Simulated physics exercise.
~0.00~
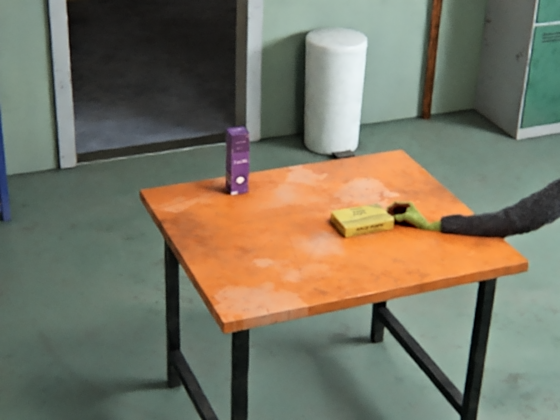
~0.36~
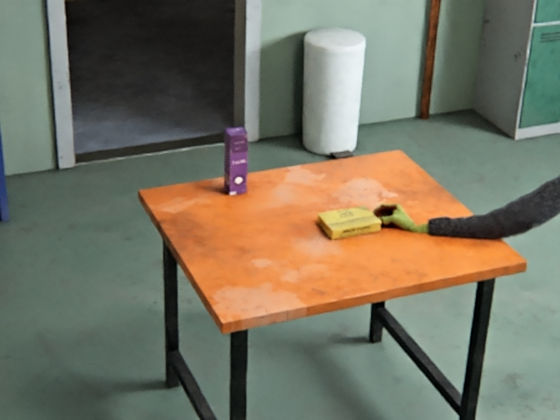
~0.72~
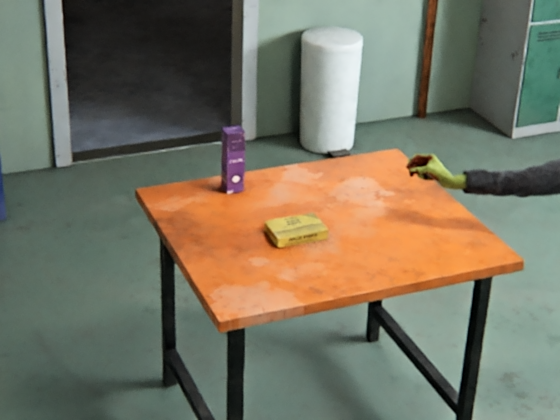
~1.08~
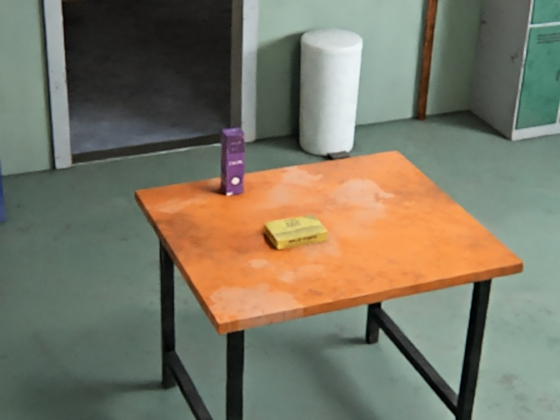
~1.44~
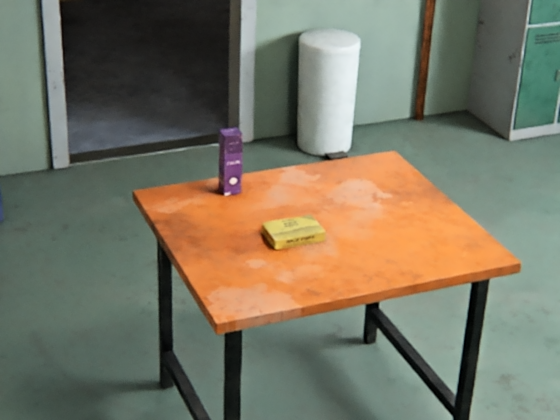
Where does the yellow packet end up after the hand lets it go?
It ends up still on the orange table, resting near the middle of the top.
